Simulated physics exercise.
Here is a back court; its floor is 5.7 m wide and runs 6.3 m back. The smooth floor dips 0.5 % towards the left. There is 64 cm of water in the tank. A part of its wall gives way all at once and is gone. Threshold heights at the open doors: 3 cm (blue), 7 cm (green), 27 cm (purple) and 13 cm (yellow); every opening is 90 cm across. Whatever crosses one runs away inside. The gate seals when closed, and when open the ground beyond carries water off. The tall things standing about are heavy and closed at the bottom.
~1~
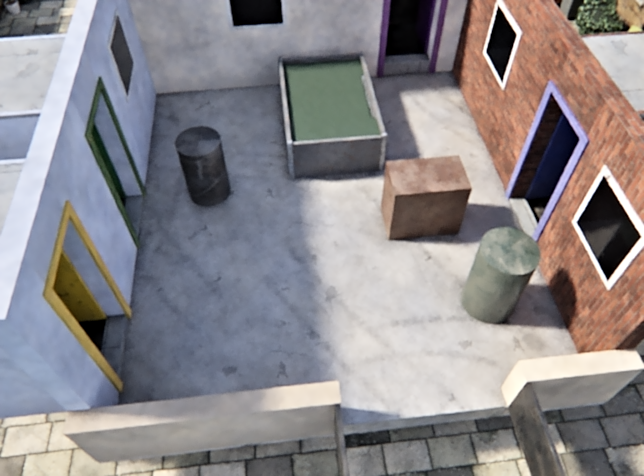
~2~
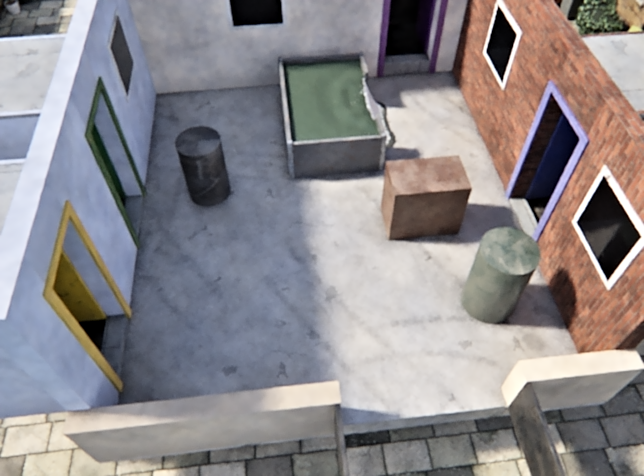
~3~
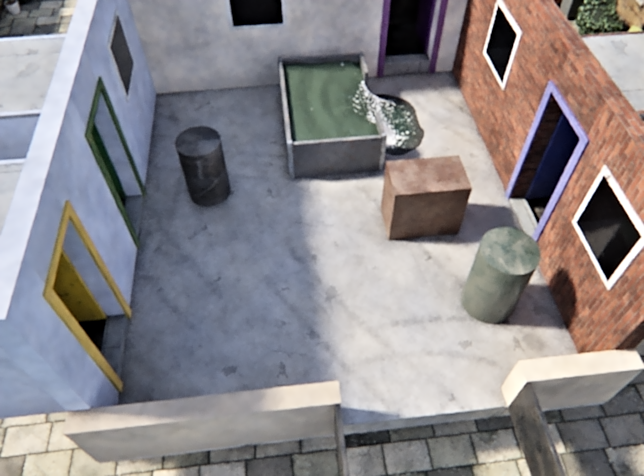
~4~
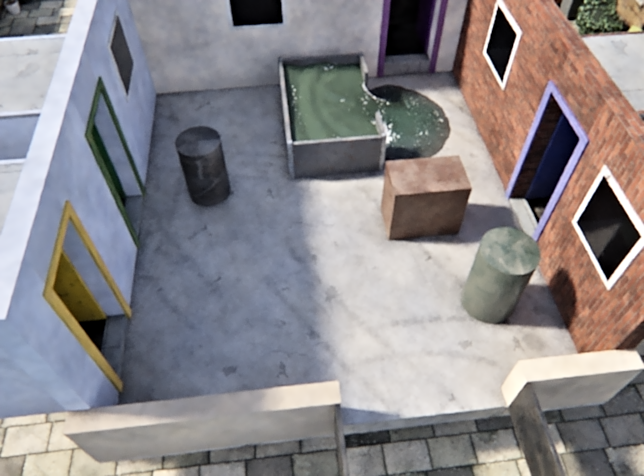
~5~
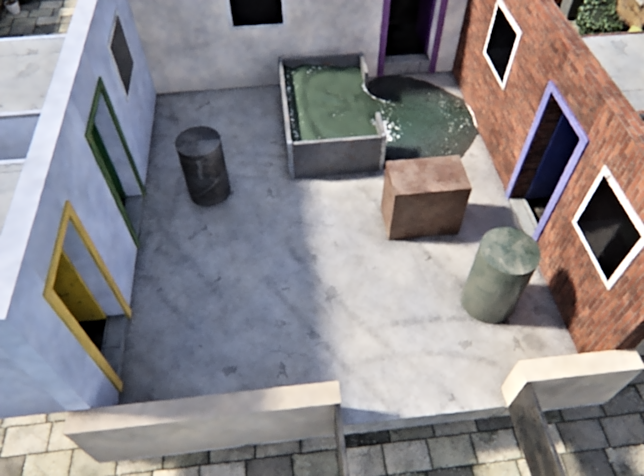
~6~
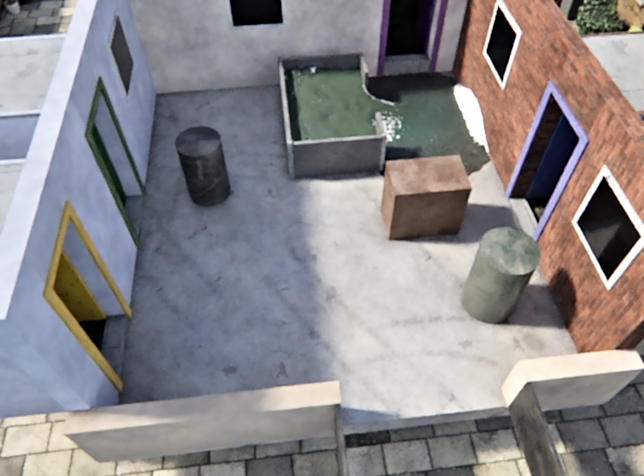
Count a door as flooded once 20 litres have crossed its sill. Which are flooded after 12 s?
Door by door: At the blue door it goes over the limit; at the green door it stays under the limit; at the purple door it does not reach the limit; at the yellow door it does not reach the limit.
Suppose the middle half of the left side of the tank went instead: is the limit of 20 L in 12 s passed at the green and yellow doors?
Against that limit: Green above, yellow below.
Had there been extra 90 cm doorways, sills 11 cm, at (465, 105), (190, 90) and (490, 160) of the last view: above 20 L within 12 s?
In turn: Over, not over, over.
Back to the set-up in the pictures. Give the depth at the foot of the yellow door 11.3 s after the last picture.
Roughly 7.5 cm deep.
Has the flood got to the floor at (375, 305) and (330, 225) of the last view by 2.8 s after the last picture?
In turn: Wet, still dry.
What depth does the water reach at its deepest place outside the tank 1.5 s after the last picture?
Up to some 32 cm.
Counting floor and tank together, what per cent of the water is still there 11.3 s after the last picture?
About 90 per cent.
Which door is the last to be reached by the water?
The yellow one.
Then, 0.7 s after the last picture water covers 15 % of the floor and is deepest (47 cm) near (447, 72); blue door 4 cm at the sill, 0 L in, green door not reached, purple door 16 cm at the sill, 0 L in, yellow door not reached.
Then, 1.5 s after the last picture water covers 25 % of the floor and is deepest (32 cm) near (468, 120); blue door 7 cm at the sill, 4 L in, green door not reached, purple door 21 cm at the sill, 1 L in, yellow door not reached.
Then, 2.8 s after the last picture water covers 40 % of the floor and is deepest (24 cm) near (471, 127); blue door 6 cm at the sill, 15 L in, green door not reached, purple door 17 cm at the sill, 2 L in, yellow door not reached.
Then, 6.3 s after the last picture water covers 90 % of the floor and is deepest (14 cm) near (500, 283); blue door 6 cm at the sill, 40 L in, green door 2 cm at the sill, 0 L in, purple door 10 cm at the sill, 2 L in, yellow door 10 cm at the sill, 0 L in.
Then, 11.3 s after the last picture water covers 95 % of the floor and is deepest (8 cm) near (130, 310); blue door 5 cm at the sill, 71 L in, green door 6 cm at the sill, 6 L in, purple door 6 cm at the sill, 2 L in, yellow door 8 cm at the sill, 0 L in.
